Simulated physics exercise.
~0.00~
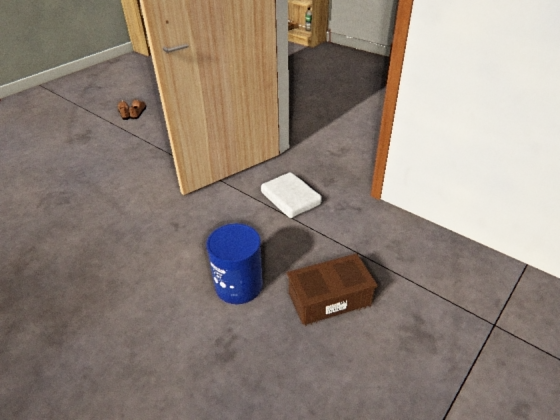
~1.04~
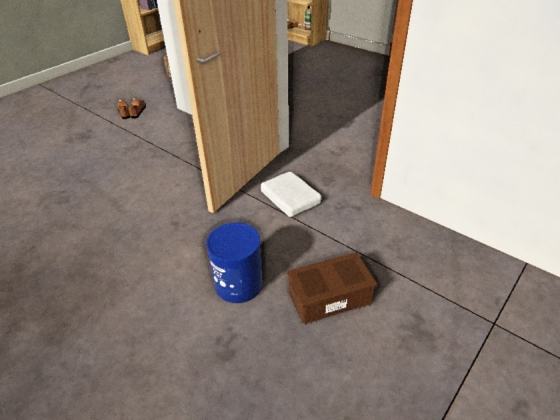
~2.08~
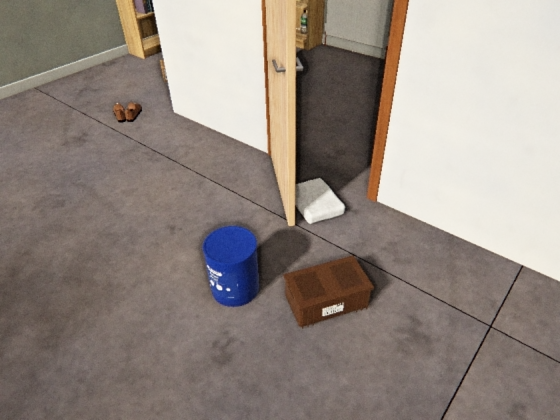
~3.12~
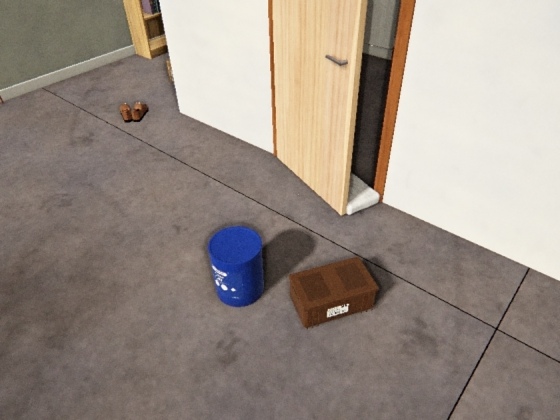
A grey-floored room is seen from above by a slightly swaying camera, facing a white wall with an orange-framed doorway and shelves beyond it. A wooden door stands wide open, with a white cushion on the floor beside it, a blue pail and a brown tote nearer the viewer, and brown shoes at far left. With nobody in sight, the door swings rightward toward its frame and reaches the cushion. It pushes the cushion right, toward the doorway's edge. Finally, the door stands slightly ajar with the cushion caught in the gap, while pail and tote remain in place.
